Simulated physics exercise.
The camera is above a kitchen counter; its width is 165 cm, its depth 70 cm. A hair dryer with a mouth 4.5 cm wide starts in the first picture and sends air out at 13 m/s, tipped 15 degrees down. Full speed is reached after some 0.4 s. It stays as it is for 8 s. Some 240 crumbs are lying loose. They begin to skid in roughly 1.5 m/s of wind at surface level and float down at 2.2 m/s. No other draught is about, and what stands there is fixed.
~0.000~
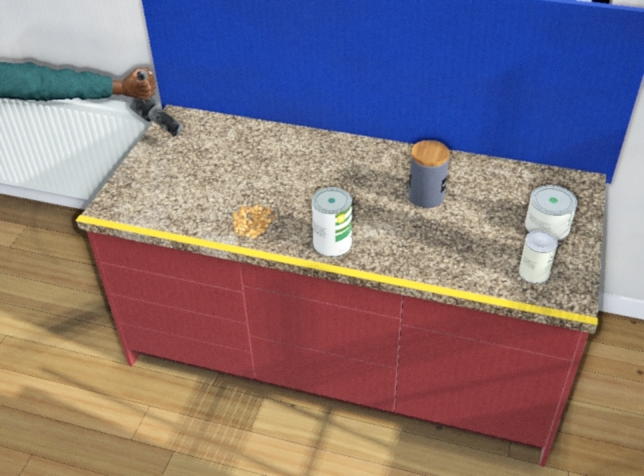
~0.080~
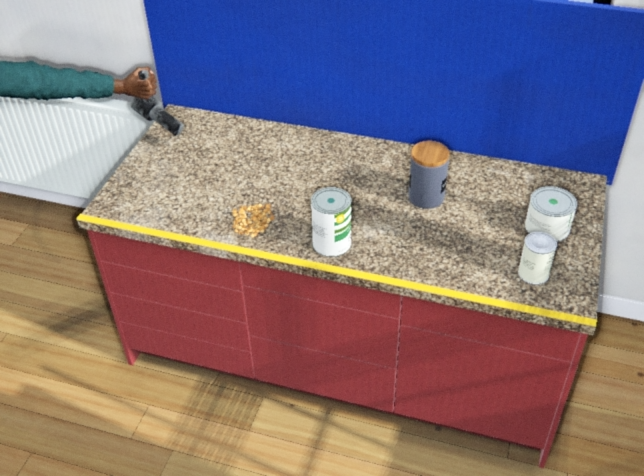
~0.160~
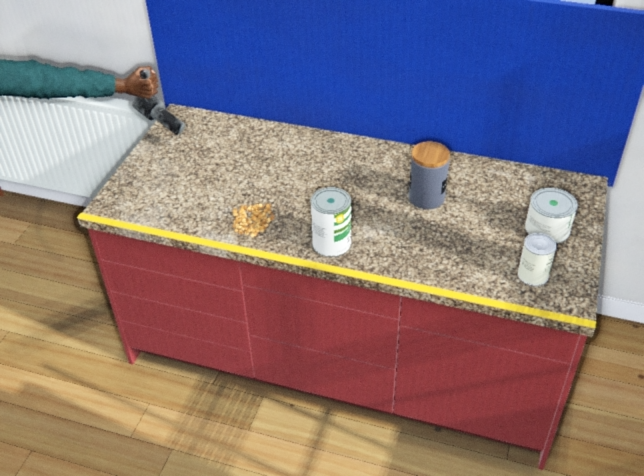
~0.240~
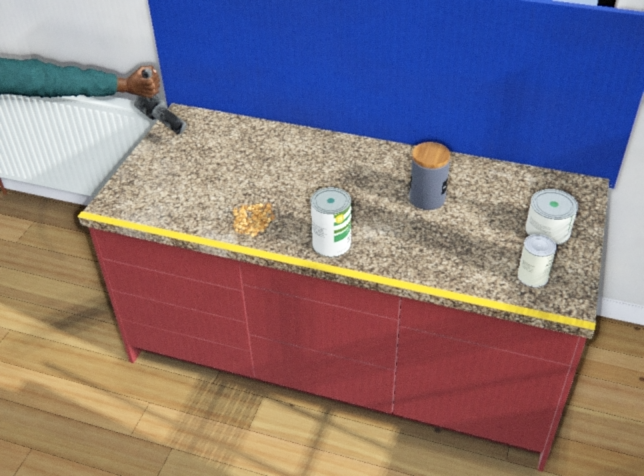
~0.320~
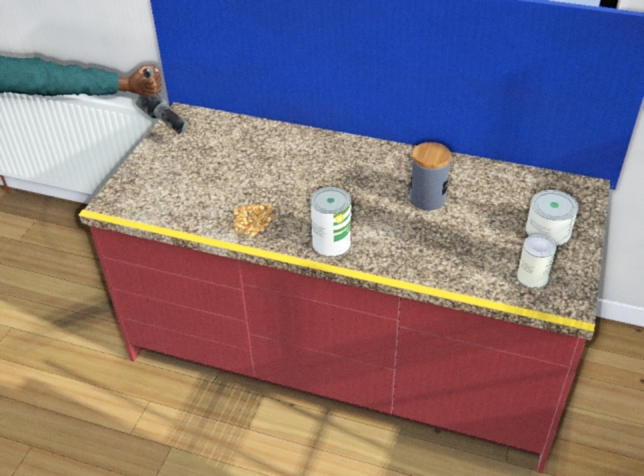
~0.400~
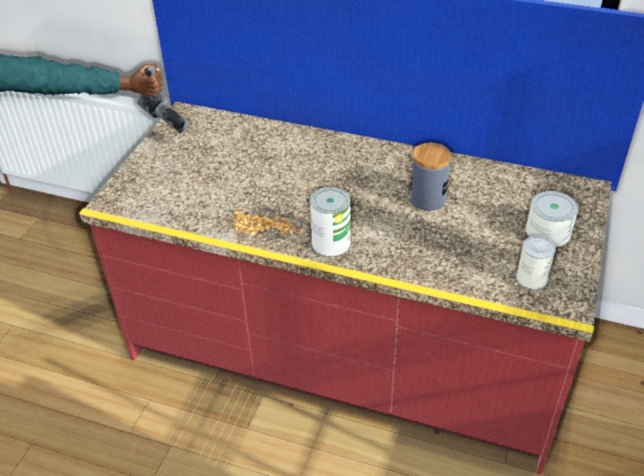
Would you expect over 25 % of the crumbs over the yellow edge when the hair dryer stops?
More than a quarter over the yellow edge: Yes.
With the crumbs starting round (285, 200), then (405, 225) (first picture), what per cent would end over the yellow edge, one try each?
In that order: 50 %, 30 %.
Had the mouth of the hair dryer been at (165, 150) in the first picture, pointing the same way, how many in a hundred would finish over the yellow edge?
In that case some 90 per cent.
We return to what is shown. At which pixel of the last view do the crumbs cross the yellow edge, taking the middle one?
Around (295, 264).
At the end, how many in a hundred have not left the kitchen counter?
Near 0 %.
After 1.6 s, 100 % are over the yellow edge; 100 % have settled or left.
After 2.6 s, 100 % are over the yellow edge; 100 % have settled or left.
After 4.4 s, 100 % are over the yellow edge; 100 % have settled or left.
After 8.0 s, at the end, 100 % are over the yellow edge.
